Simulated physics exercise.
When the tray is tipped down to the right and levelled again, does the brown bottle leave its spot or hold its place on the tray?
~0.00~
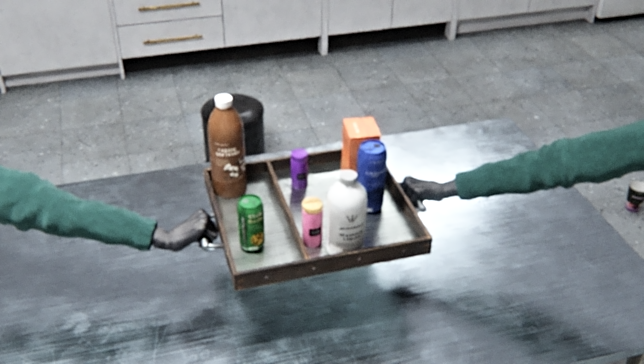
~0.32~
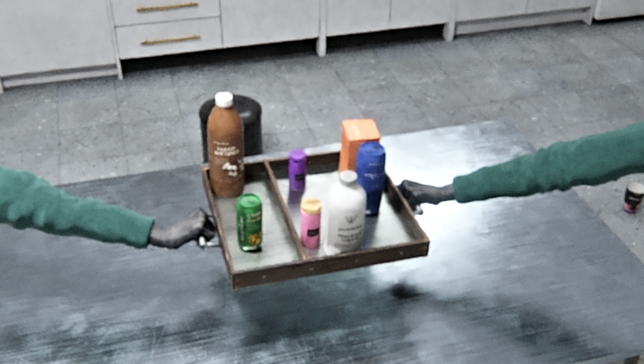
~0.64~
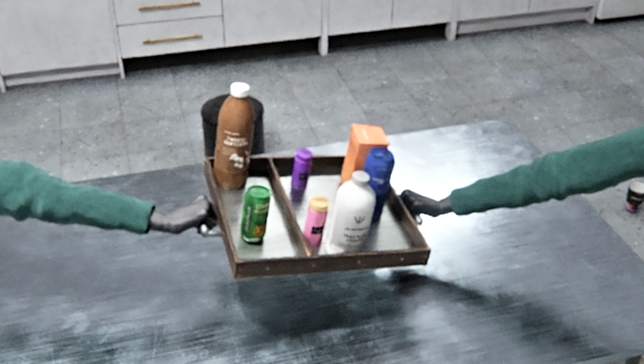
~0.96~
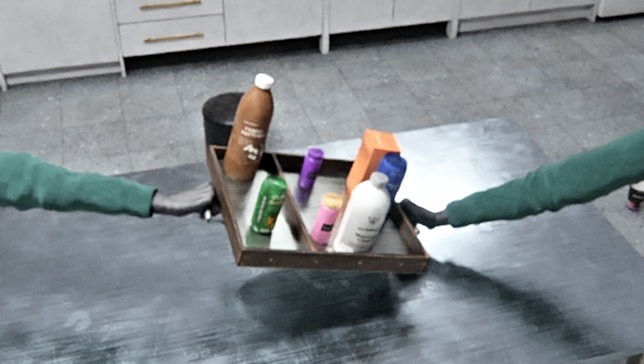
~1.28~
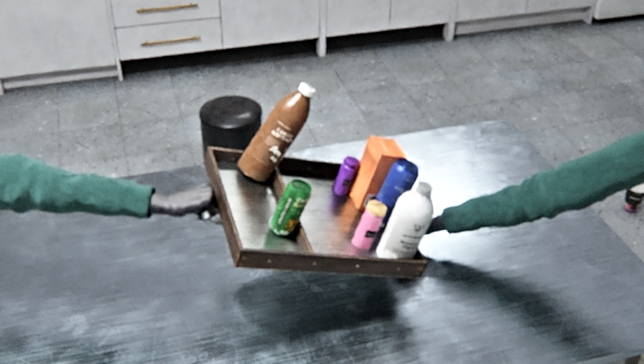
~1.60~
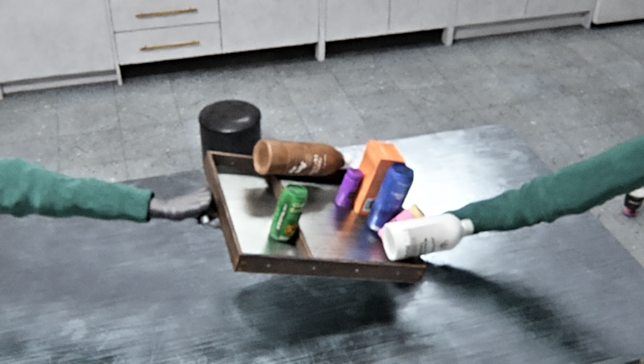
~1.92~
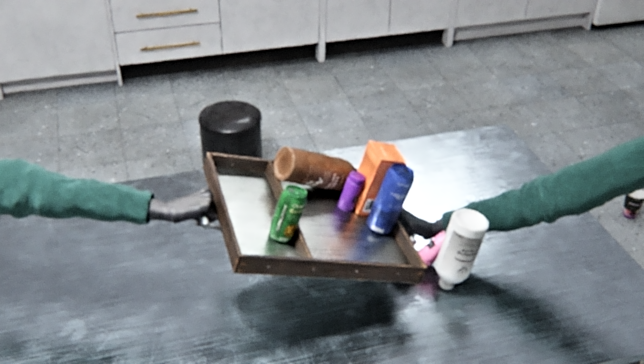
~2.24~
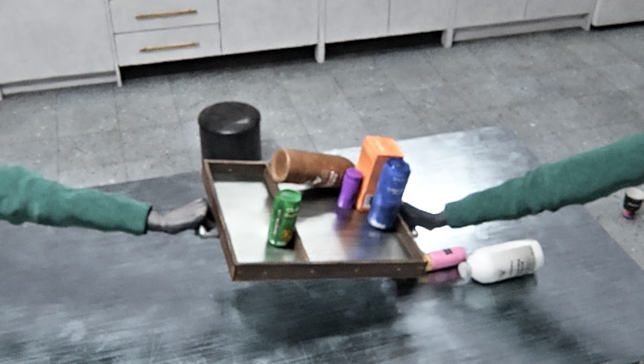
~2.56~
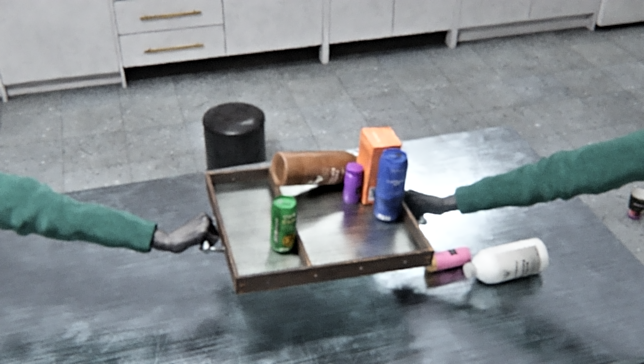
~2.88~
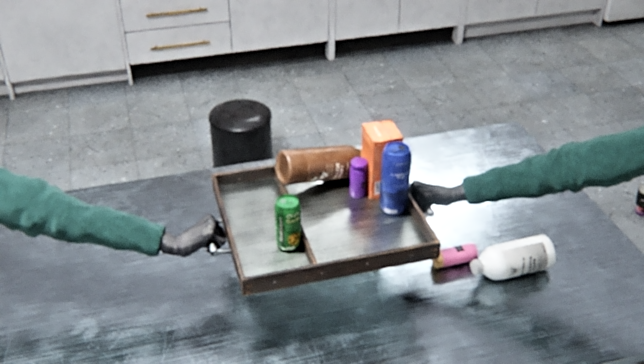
The brown bottle leaves its spot. It topples over to the right and ends up lying on its side, still on the tray.
Over a dark table, two gloved hands tipped a tray of bottles and cans down to the right; the brown bottle toppled inside it, the white bottle and pink container tumbled onto the table, and the hands levelled the tray again.
